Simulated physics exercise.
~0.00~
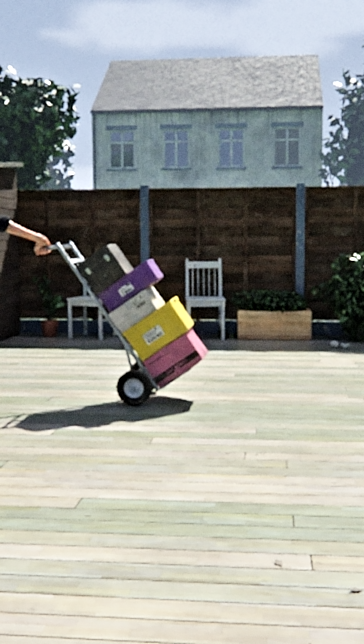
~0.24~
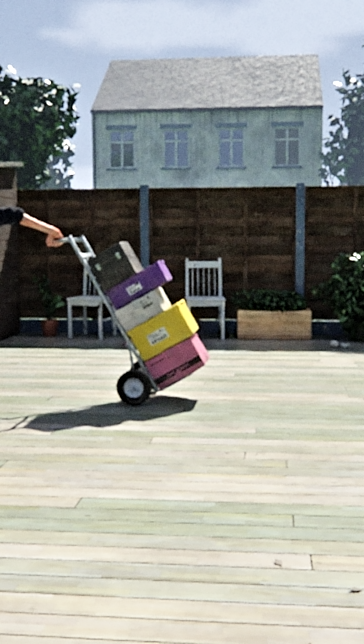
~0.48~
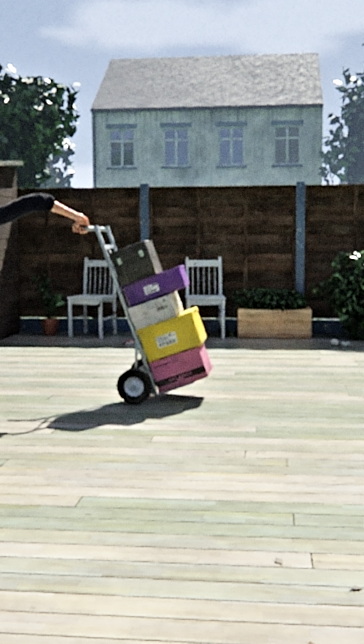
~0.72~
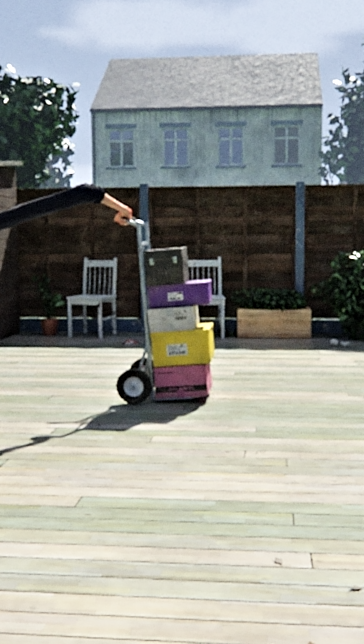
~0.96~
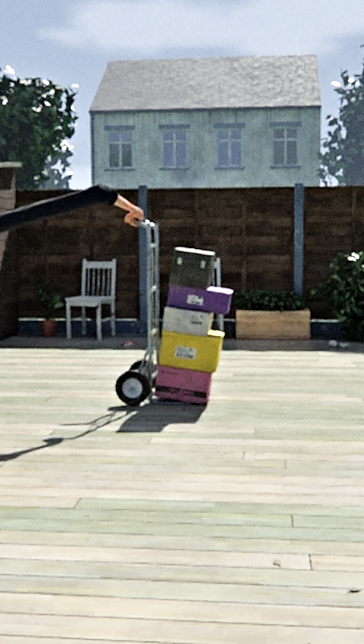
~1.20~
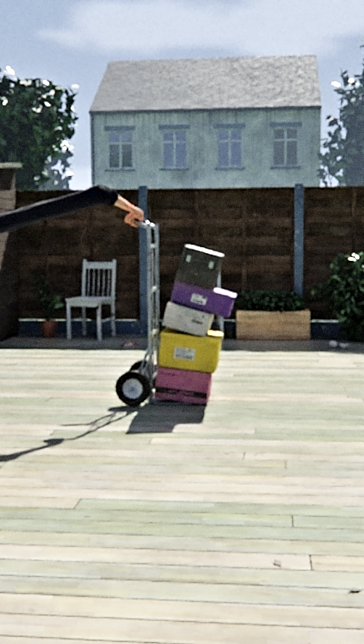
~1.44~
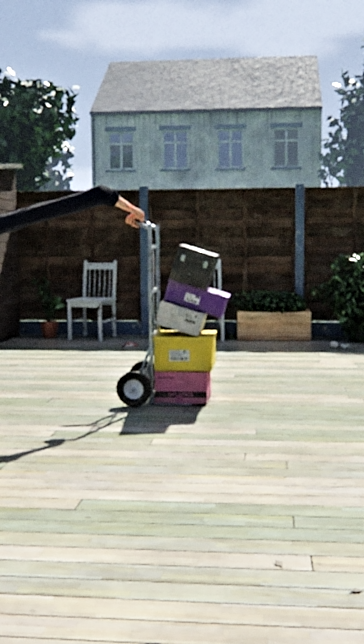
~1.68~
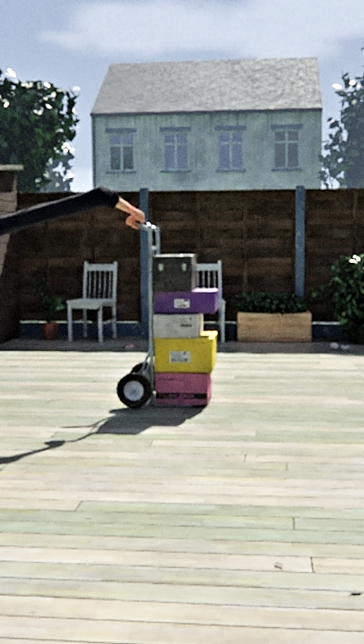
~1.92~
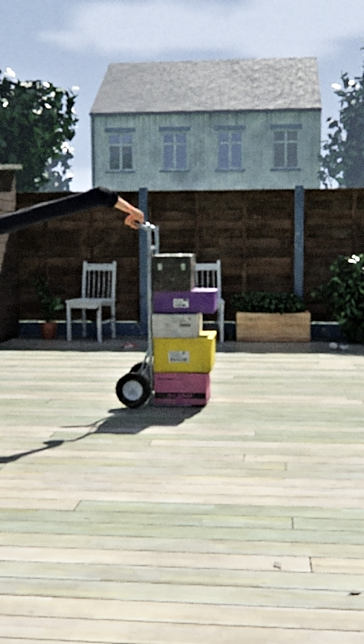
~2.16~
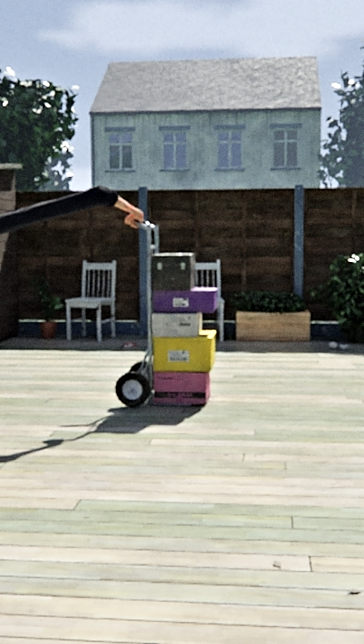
A dark-sleeved arm reaches in from the left, gripping the handle of a sack truck on a pale wooden deck, seen side-on from a slightly swaying camera, with a brown fence, white chairs and a pale green house behind. The tilted truck carries a pink box at the bottom, then a yellow tote, a white box, a purple tote and a black toolbox. The hand pushes the truck upright until its plate lands flat. The upper items lean to the right, away from the frame, then rock back. The stack settles upright and stays still, with all five in place.
